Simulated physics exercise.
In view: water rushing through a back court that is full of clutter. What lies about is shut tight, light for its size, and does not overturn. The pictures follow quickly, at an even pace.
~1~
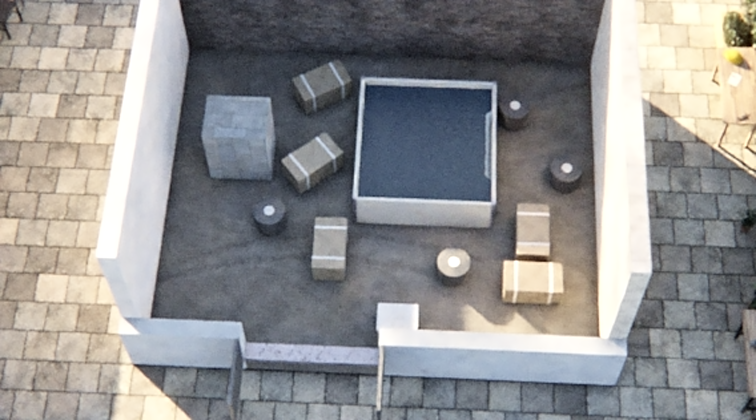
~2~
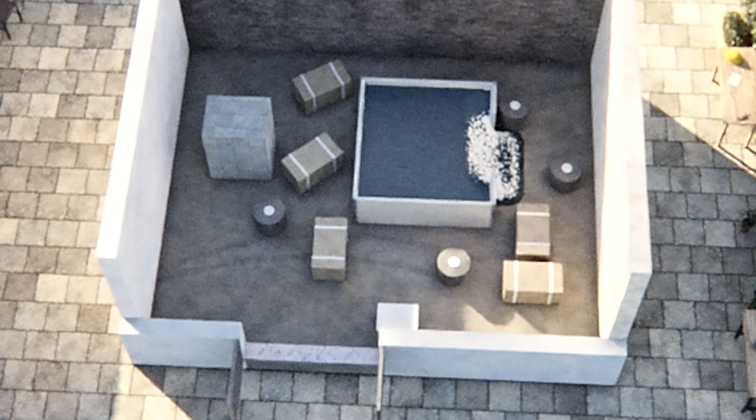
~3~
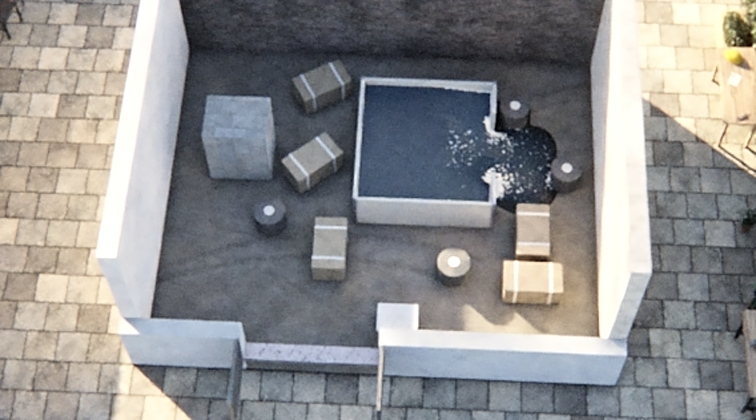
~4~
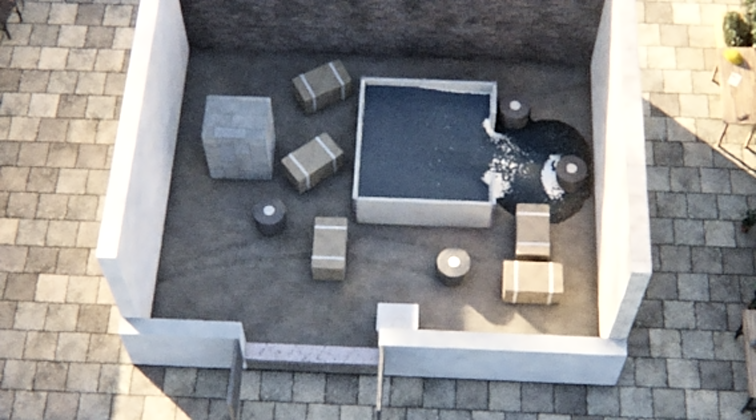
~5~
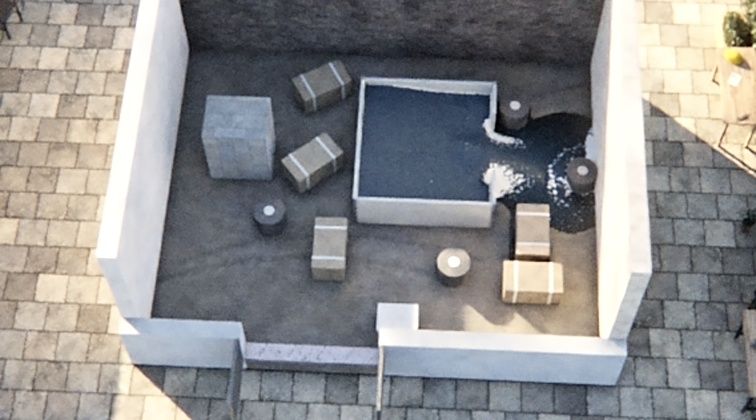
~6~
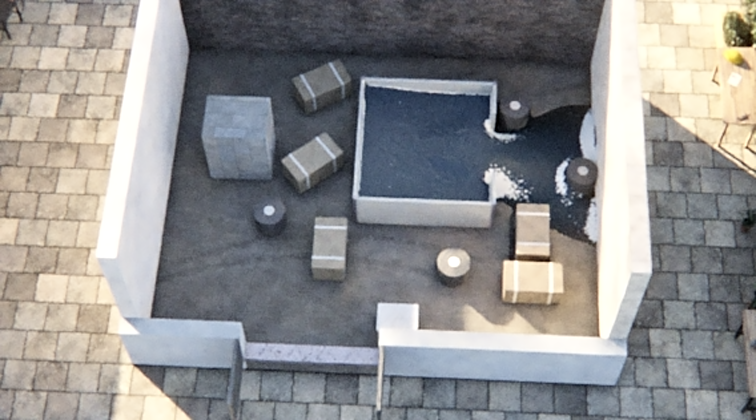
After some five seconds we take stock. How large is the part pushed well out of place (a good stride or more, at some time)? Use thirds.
It is between one and two thirds.
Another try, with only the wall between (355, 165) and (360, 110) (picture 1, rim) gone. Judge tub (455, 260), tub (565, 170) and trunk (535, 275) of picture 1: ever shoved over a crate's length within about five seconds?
In that order: Under that, not that far, under that.
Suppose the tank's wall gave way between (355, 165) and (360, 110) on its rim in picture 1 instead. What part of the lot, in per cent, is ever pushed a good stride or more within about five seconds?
I make it 20 per cent.
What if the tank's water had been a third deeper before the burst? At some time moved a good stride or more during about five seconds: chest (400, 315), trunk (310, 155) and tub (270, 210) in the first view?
In that order: Swept aside, short of that, under that.
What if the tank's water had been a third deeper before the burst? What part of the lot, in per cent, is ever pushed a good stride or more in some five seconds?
About 60 per cent.
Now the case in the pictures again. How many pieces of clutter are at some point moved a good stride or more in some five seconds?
The number is 6.
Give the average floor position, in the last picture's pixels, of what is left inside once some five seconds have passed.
Around (345, 221).
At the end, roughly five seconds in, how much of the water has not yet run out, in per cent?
Near 100 in a hundred.
A moment on, 0 of 10 are well off their spots; 1 afloat.
Next, 2 of 10 are well off their spots; 0 afloat.
Later, 4 of 10 are well off their spots; 1 afloat.
In the end, 6 of 10 are well off their spots, and 6 have been at some point; 2 afloat.
